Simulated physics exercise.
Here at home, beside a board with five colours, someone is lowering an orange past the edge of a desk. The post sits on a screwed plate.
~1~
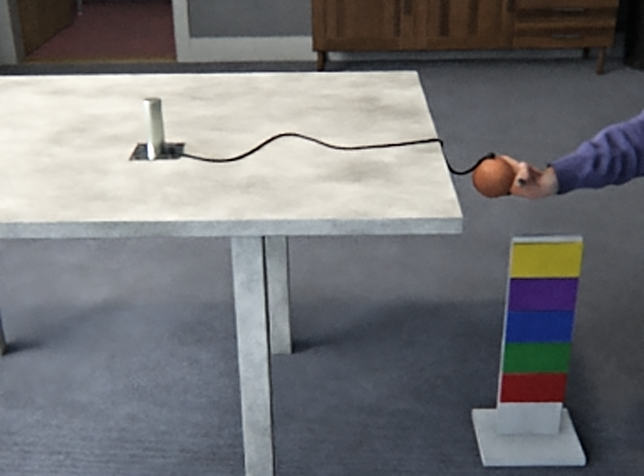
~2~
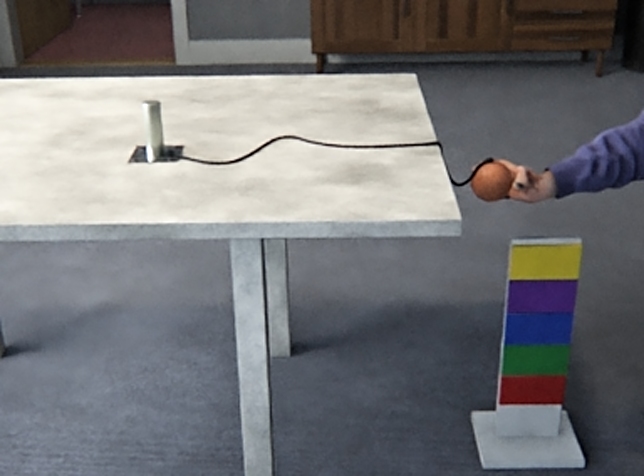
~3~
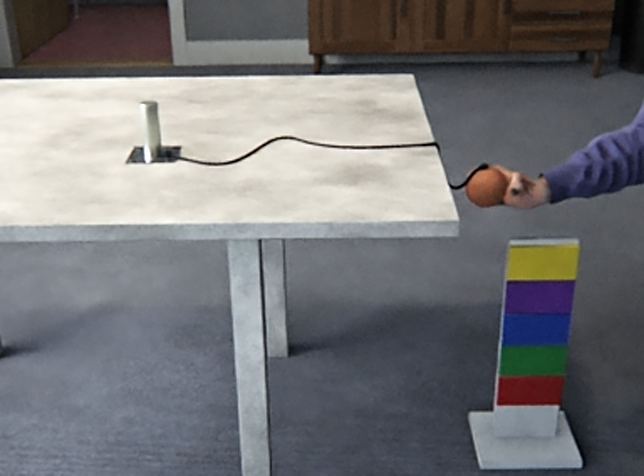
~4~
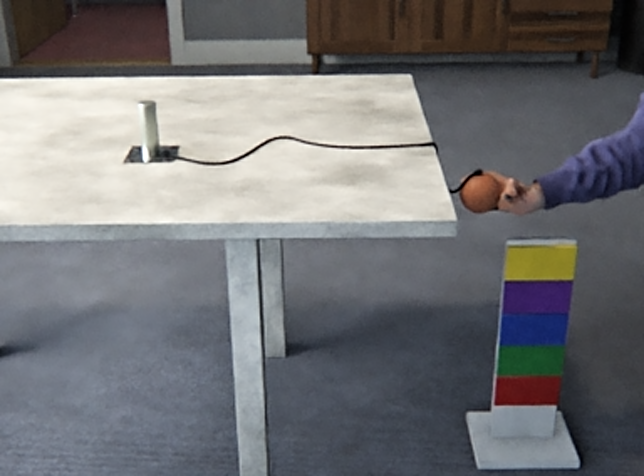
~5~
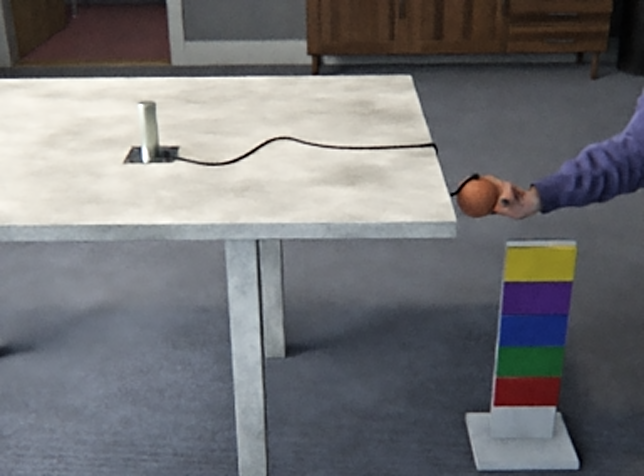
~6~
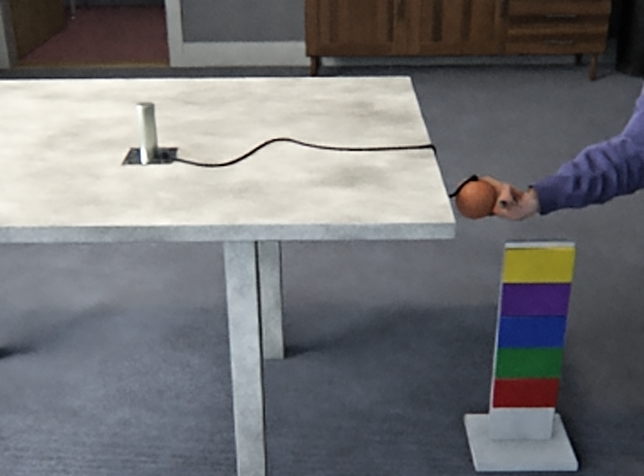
A hand in a purple sleeve reaches in from the right of a room at home, seen from slightly above and to the side of a pale table. It holds an orange ball tied to a black shoelace, which runs slackly across the tabletop from a short white post, while a board of yellow, purple, blue, green and red stands below. The hand moves the ball slightly left and down, and the view shifts very slightly.
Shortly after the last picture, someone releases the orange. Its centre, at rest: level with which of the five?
Purple.
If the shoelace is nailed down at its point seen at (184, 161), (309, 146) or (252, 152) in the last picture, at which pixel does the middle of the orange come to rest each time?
Roughly (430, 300), (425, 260) and (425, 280).
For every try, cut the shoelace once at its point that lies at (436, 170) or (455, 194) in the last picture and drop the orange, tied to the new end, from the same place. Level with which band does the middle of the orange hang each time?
Above them all; yellow.
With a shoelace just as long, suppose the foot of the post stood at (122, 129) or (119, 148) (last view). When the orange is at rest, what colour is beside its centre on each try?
First try: Yellow; second try: Yellow.
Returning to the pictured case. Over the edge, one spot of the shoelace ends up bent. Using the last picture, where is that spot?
Approximately at (377, 149) in the final frame.
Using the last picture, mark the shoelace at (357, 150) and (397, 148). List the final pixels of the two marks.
At (414, 150) for the first, at (434, 172) for the second.
Early on, orange near (456, 284); level with purple.
Midway, orange near (393, 308); level with purple.
Near the end, orange near (431, 305); level with purple.
Finally, orange near (433, 309); level with purple. At purple.
